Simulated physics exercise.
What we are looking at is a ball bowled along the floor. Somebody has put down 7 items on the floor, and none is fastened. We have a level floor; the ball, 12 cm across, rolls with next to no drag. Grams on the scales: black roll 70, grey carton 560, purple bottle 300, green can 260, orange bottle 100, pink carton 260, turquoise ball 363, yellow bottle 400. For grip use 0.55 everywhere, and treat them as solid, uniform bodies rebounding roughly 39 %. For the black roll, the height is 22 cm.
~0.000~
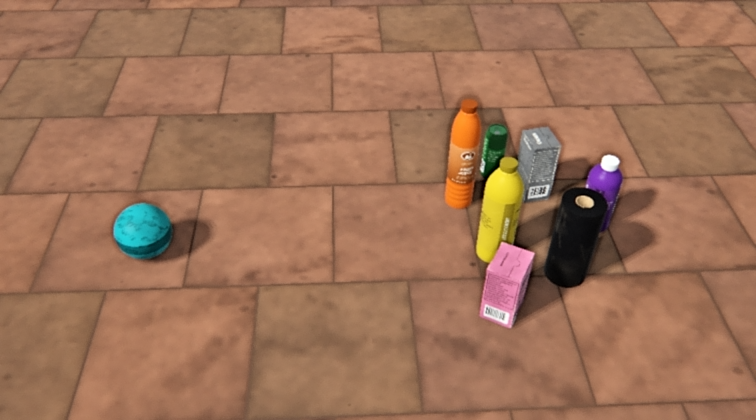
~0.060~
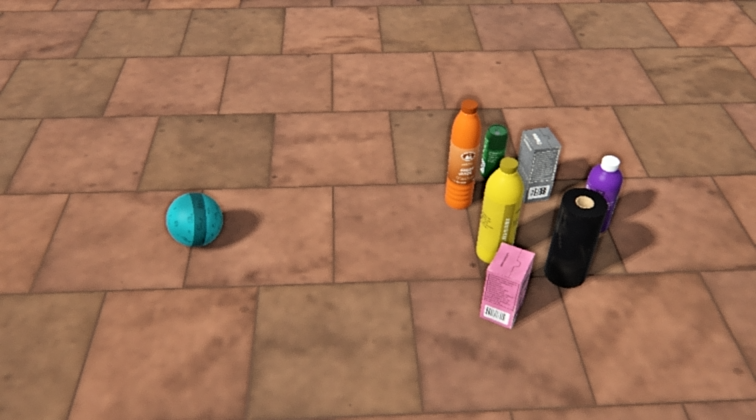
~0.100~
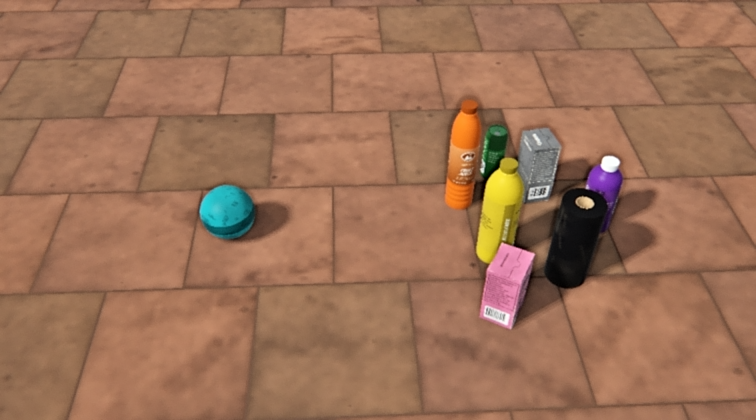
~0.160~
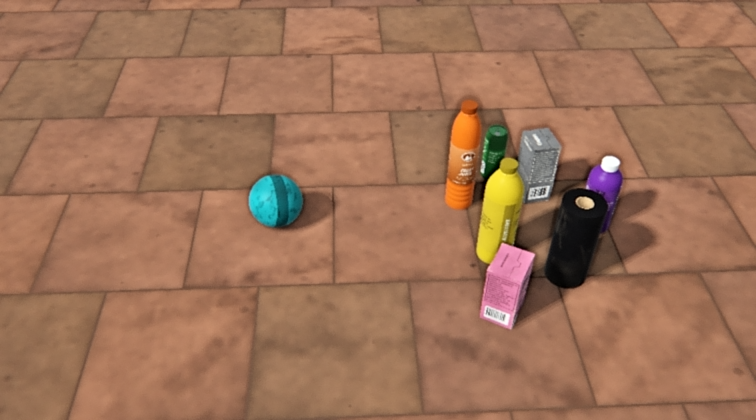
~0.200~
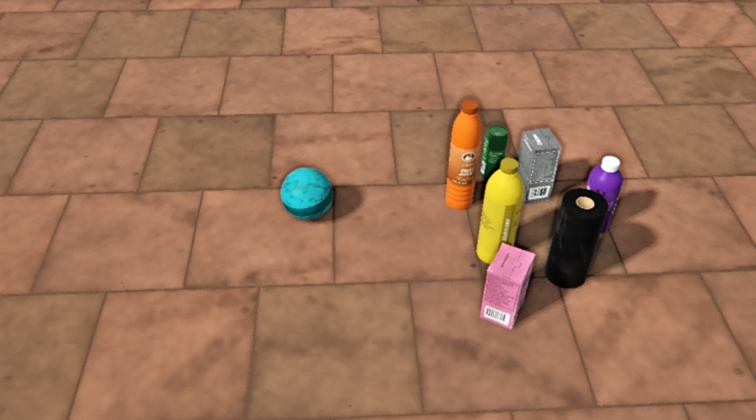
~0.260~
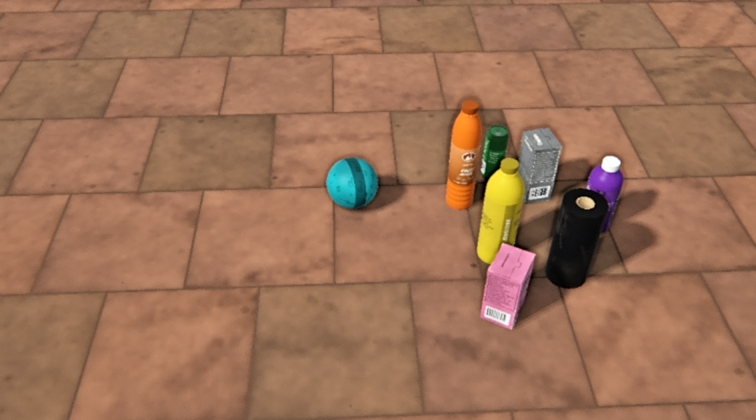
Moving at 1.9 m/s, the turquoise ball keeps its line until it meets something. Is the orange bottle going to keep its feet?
It does not stay up.
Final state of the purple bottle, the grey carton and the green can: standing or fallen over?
Well, the purple bottle holds steady, the grey carton holds steady, and the green can tumbles down.
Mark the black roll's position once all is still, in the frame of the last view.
My guess is roughly (636, 310).
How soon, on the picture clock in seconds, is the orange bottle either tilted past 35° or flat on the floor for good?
Roughly at the 0.7 s mark.
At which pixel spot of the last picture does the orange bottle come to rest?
Around (548, 216).
By 0.56 s, 91 cm rolled; turquoise ball near (487, 131); orange bottle tilted 15° near (490, 166); green can tilted 36°.
By 0.96 s, 126 cm rolled; turquoise ball near (551, 69); orange bottle on its side near (542, 223); green can on its side; black roll tilted 21°.
By 1.46 s, 172 cm rolled; turquoise ball near (612, 10); orange bottle on its side near (548, 217); black roll on its side; green can on its side.
By 2.06 s, 227 cm rolled; orange bottle on its side near (548, 216); black roll on its side; green can on its side.
When it is over (2.5 s), lying over on the floor, black roll, green can and orange bottle; the other 4 within 8 cm of the start. End places, in pixels of the last picture, orange bottle near (548, 216).
